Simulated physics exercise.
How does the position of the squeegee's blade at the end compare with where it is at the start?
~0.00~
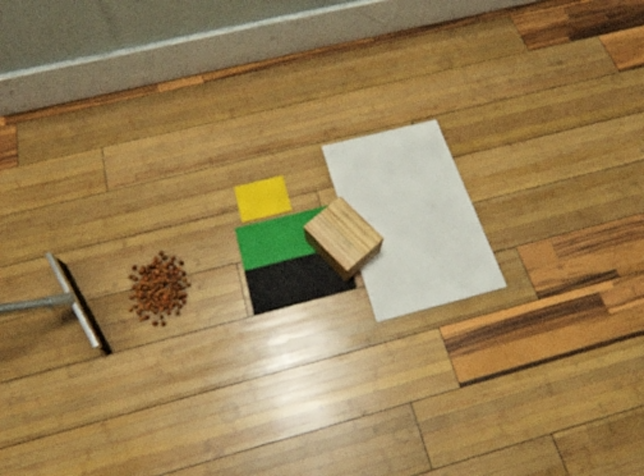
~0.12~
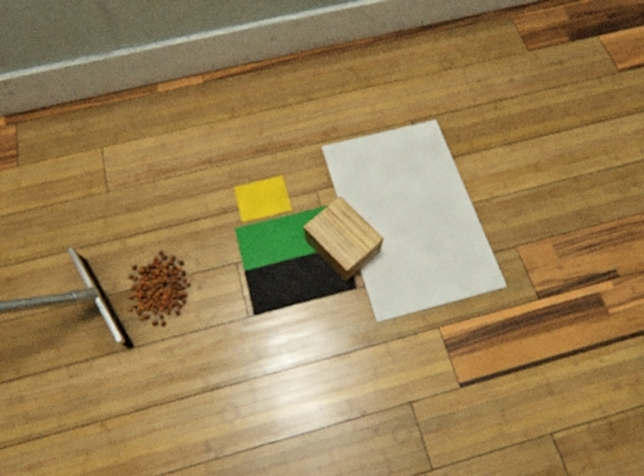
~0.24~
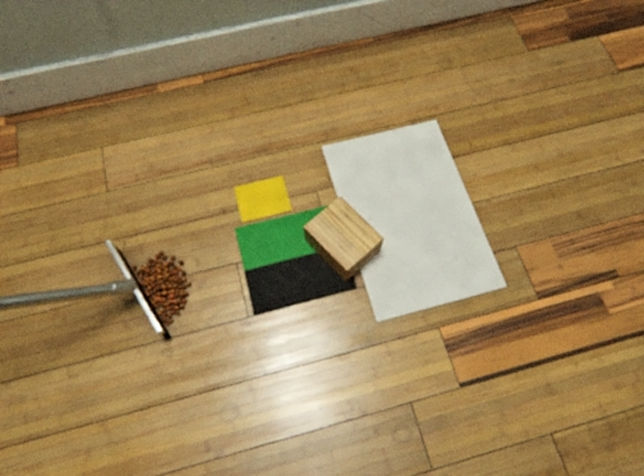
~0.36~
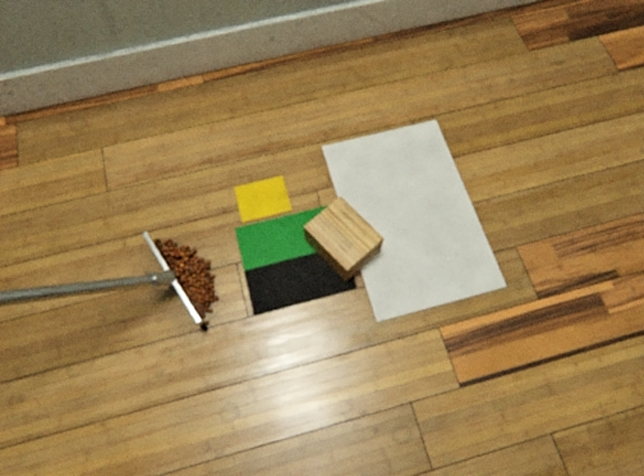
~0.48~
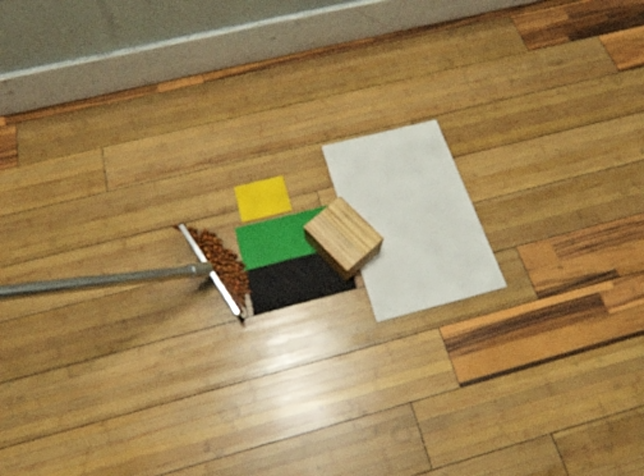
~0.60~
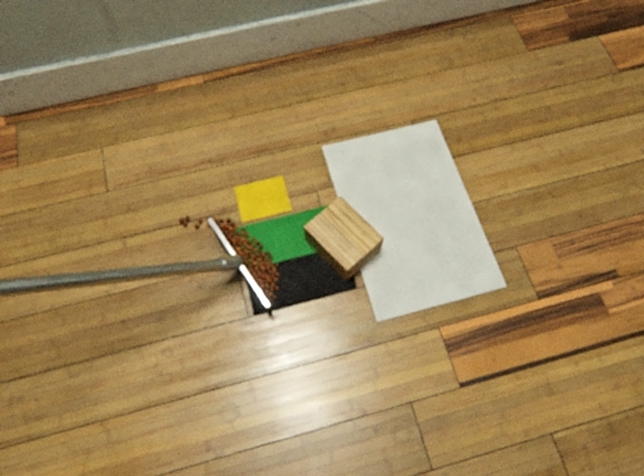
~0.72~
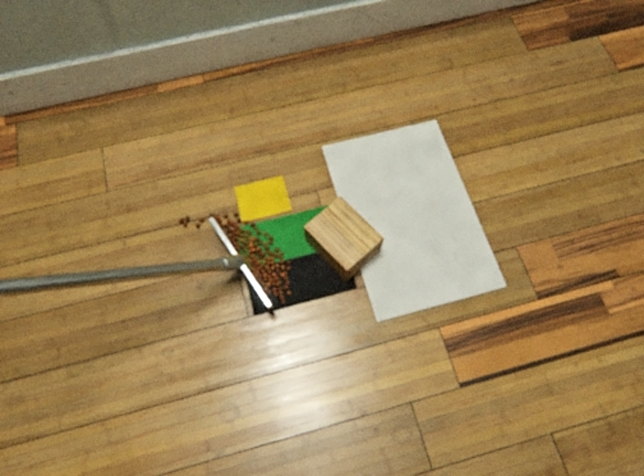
At the start the blade is on bare wood at the far left, to the left of the pile. By the end it is well to the right and slightly closer to the wall, resting at the left edge of the green and black sheets.
